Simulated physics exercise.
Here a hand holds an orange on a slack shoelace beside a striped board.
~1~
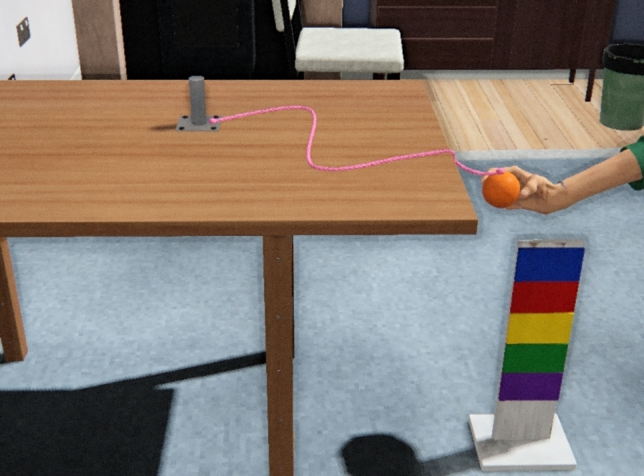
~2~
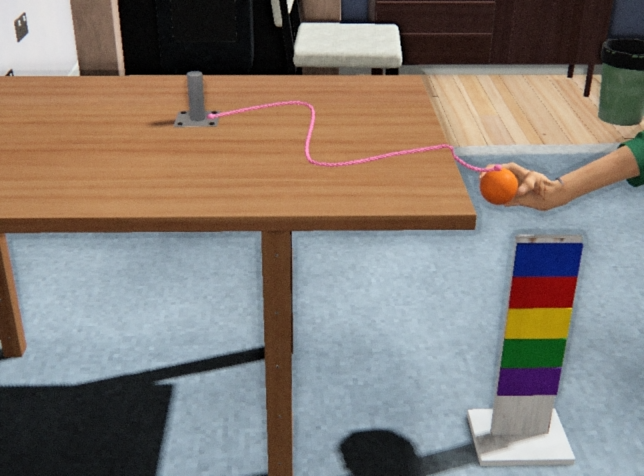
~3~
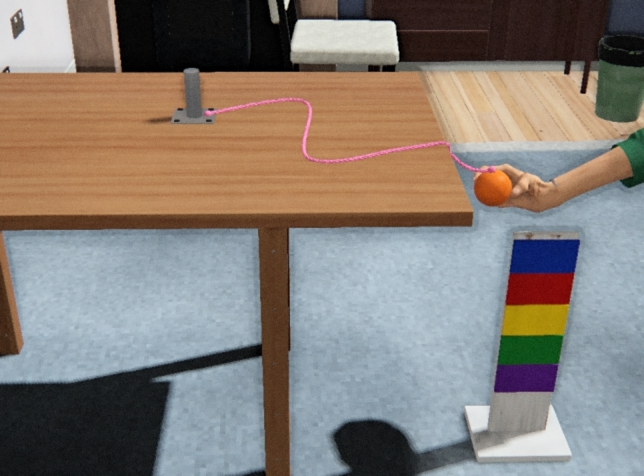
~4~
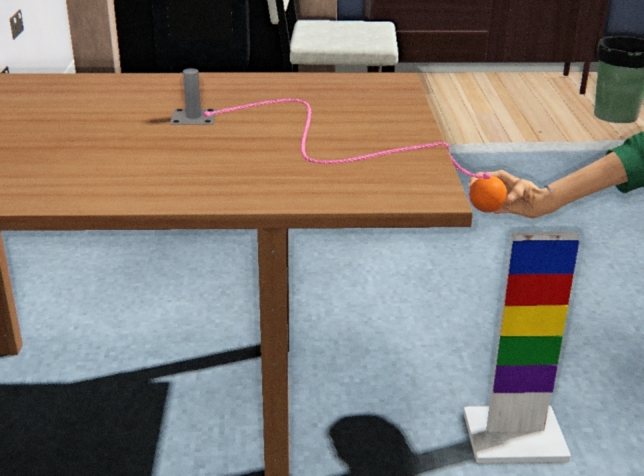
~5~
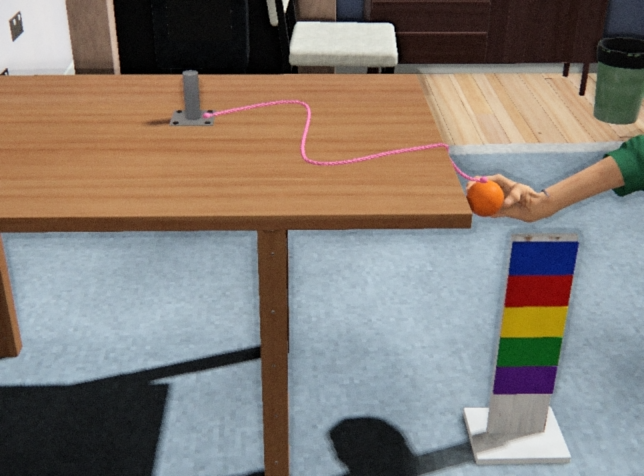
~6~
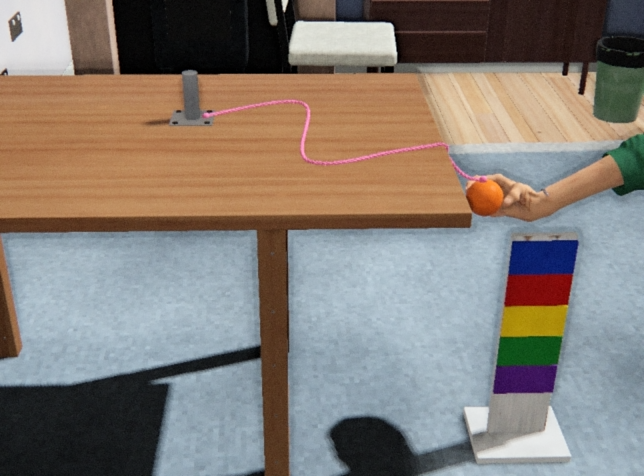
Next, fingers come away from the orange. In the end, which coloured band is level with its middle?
The green band.
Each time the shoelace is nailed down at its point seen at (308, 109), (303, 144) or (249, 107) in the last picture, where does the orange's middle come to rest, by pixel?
Estimated pixels in sequence: (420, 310), (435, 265) and (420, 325).
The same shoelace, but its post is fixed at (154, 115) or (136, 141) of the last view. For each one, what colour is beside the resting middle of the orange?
The first case gives yellow, the second gives yellow.
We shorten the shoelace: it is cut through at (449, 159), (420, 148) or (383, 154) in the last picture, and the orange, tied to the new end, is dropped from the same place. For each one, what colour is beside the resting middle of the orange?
Yellow; red; blue.
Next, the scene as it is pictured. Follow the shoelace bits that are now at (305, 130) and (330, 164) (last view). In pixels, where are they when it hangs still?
The first one ends up at (392, 126) and the second one at (436, 177).
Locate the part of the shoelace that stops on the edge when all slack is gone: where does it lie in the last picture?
That spot is around (302, 150).
Soon after, orange near (407, 324); level with green.
Then, orange near (430, 335); level with green.
At rest, orange near (420, 336); level with green. At green.
